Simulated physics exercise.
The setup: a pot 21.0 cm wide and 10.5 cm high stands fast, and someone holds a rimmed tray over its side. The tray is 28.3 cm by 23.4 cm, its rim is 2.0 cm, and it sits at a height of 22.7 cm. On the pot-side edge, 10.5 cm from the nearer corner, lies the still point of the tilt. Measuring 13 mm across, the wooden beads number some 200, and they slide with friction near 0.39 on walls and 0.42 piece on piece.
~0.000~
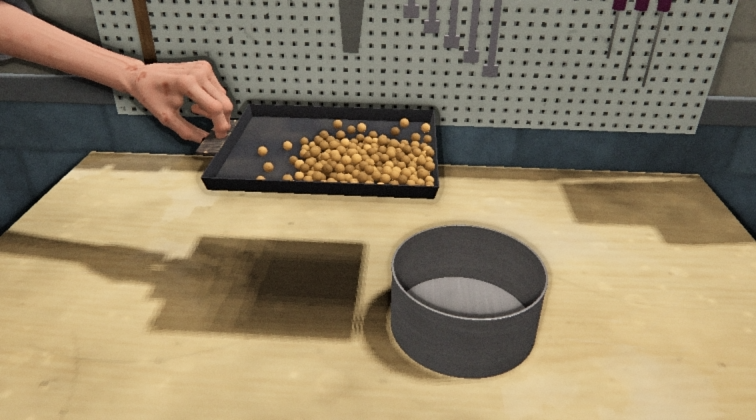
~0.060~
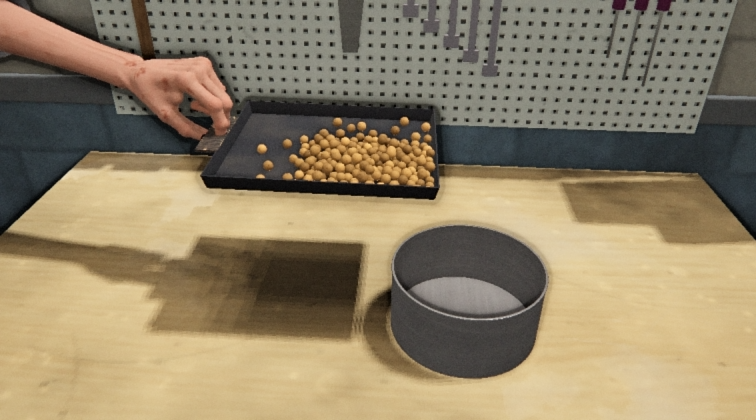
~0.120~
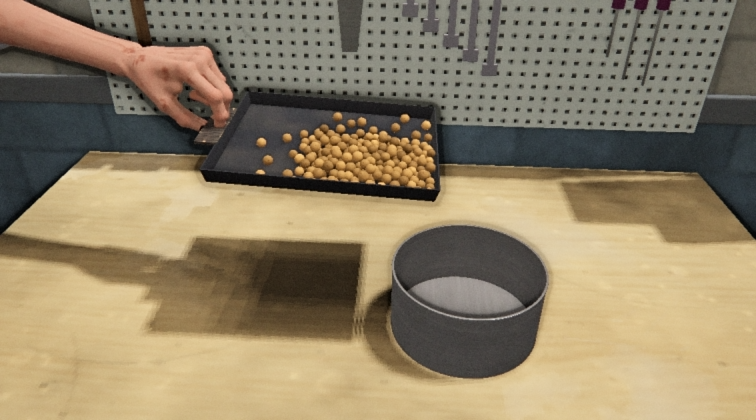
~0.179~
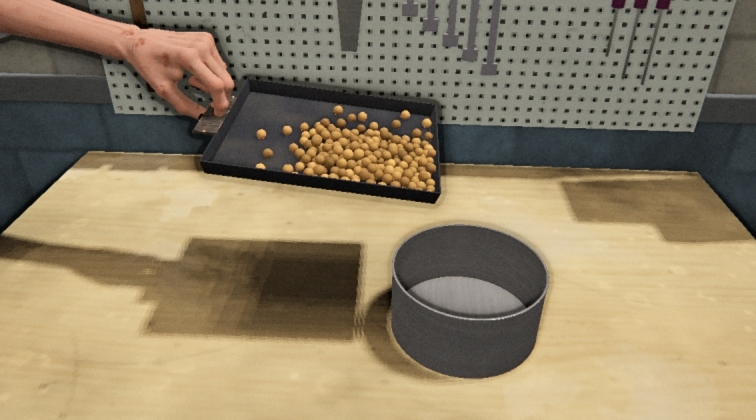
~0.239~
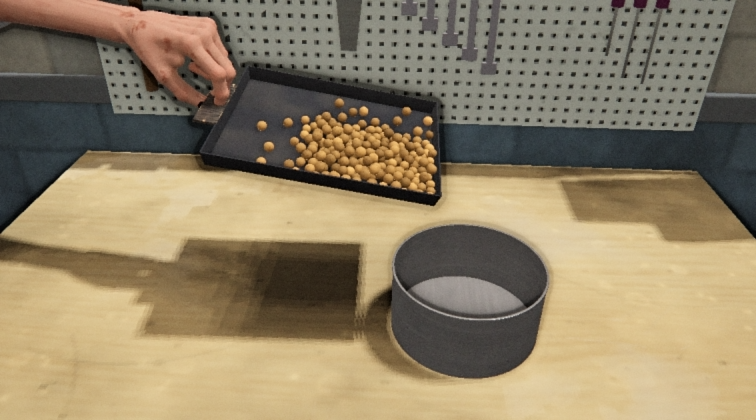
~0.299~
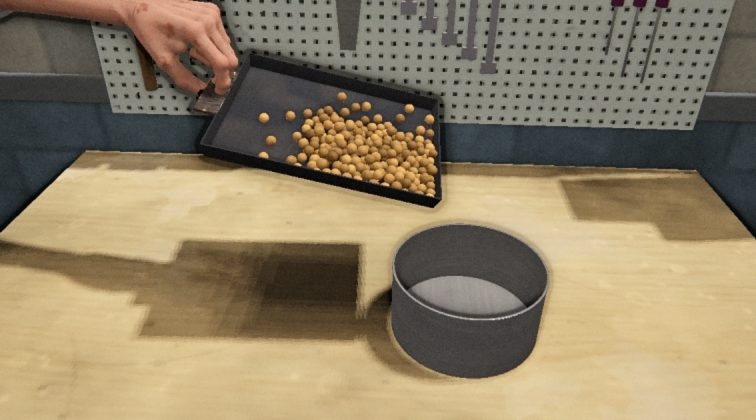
A hand at the upper left grips a black rimmed tray of small tan wooden beads, seen from slightly above over a pale wood workbench backed by a pegboard with tools and a blue wall. A dark grey, empty round pot stands on the bench at right of centre. The hand raises the tray's left side, slowly then faster, slanting it down rightward while the beads stay bunched and the camera keeps still.
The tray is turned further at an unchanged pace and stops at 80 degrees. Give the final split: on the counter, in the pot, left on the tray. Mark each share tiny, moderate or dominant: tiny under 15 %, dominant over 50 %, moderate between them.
Counter: Tiny, pot: Dominant, left on the tray: Tiny.
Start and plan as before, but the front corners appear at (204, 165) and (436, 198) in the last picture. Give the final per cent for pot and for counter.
That works out as pot 75 and counter 15.
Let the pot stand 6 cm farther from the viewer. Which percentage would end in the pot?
Expect something close to 65 per cent.
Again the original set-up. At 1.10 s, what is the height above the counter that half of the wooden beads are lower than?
About 26 cm.
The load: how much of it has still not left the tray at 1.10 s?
90%, roughly.
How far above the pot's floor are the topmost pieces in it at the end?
Measured height: Approx. 3.0 cm.
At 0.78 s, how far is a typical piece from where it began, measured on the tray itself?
I'd say close to 2 centimetres.
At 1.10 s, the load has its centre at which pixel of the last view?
Close to pixel (415, 162).
After 0.78 s, tilt 46 degrees; the tray holds 100 %, the pot 0 %.
After 1.10 s, tilt 67 degrees; the tray holds 90 %, the pot 5 %.
Then, at 1.52 s, tilt 80 degrees; the tray holds 40 %, the pot 45 %.
By 3.6 s all is still; counter 0 %, pot 95 %, tray 5 %.
